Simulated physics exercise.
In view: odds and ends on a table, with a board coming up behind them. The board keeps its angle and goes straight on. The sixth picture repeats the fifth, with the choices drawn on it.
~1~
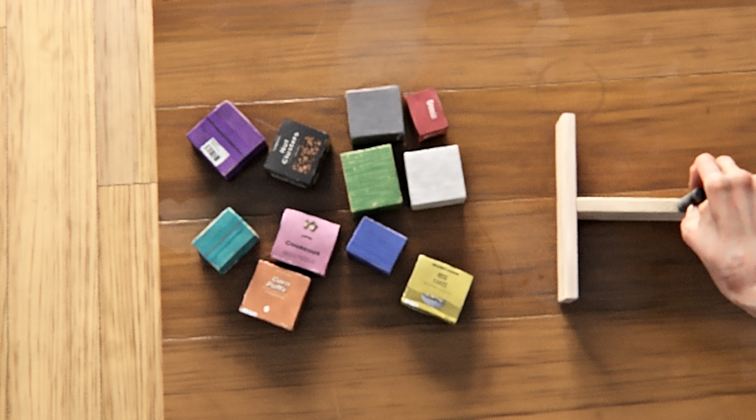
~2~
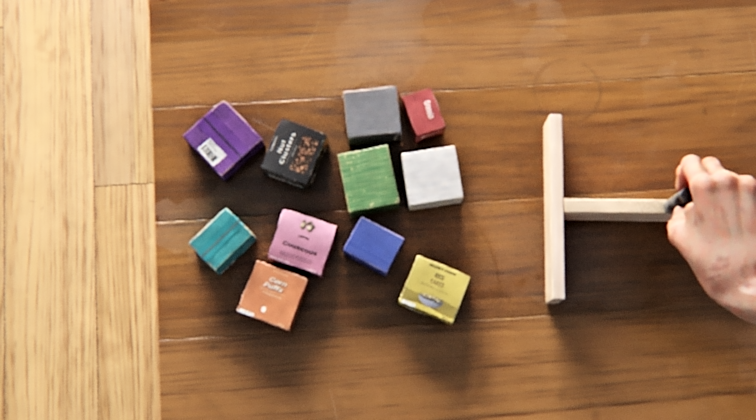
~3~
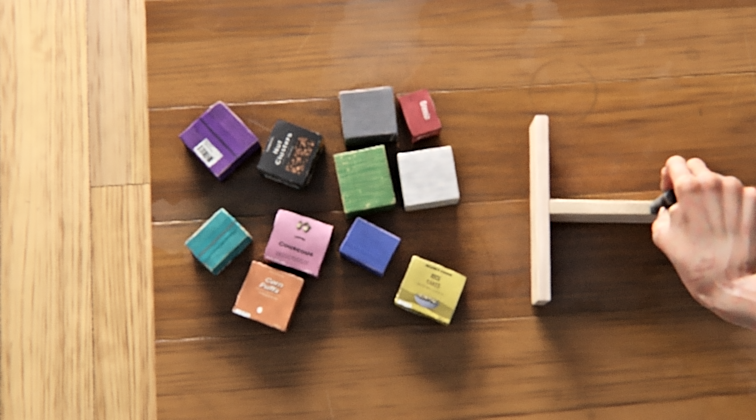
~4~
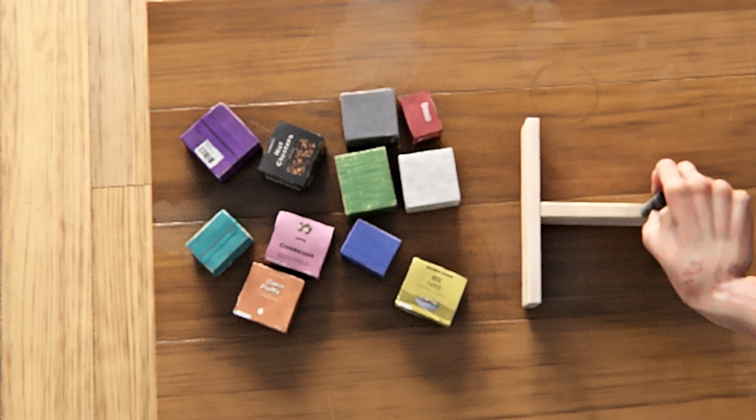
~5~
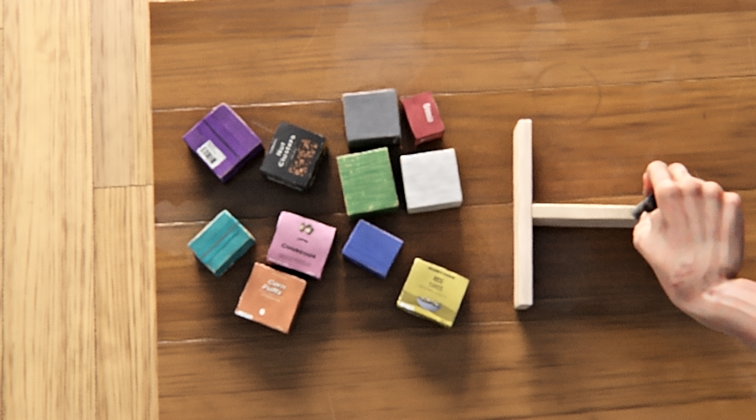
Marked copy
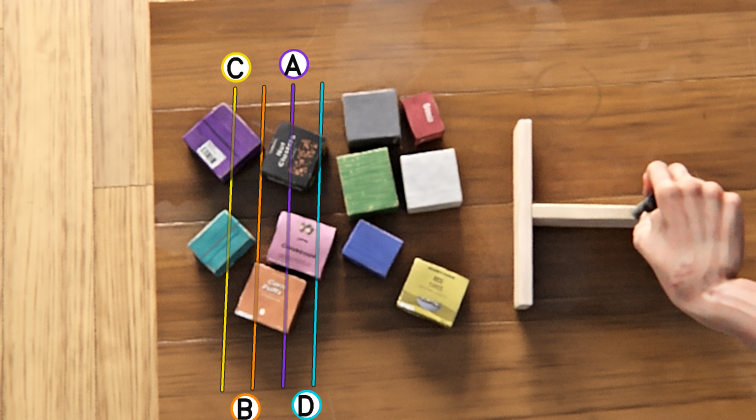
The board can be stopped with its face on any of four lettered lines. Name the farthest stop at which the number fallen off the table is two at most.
No farther than B.
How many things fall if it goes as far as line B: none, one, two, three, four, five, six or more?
In all, two.
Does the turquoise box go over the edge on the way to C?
By then, yes.
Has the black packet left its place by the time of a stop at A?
Yes.
On the copy, A at (288, 232); B at (259, 234); C at (229, 235); D at (318, 230).
On B. First, board (429, 217); black packet (290, 157); grey block (365, 117).
Then, board (334, 222); purple box (155, 120); turquoise box (198, 247).
Finally, board (260, 227); turquoise box over the edge; purple box over the edge; two fallen.
By contrast, A is within the limit but short; C drops four; D is within the limit but short.
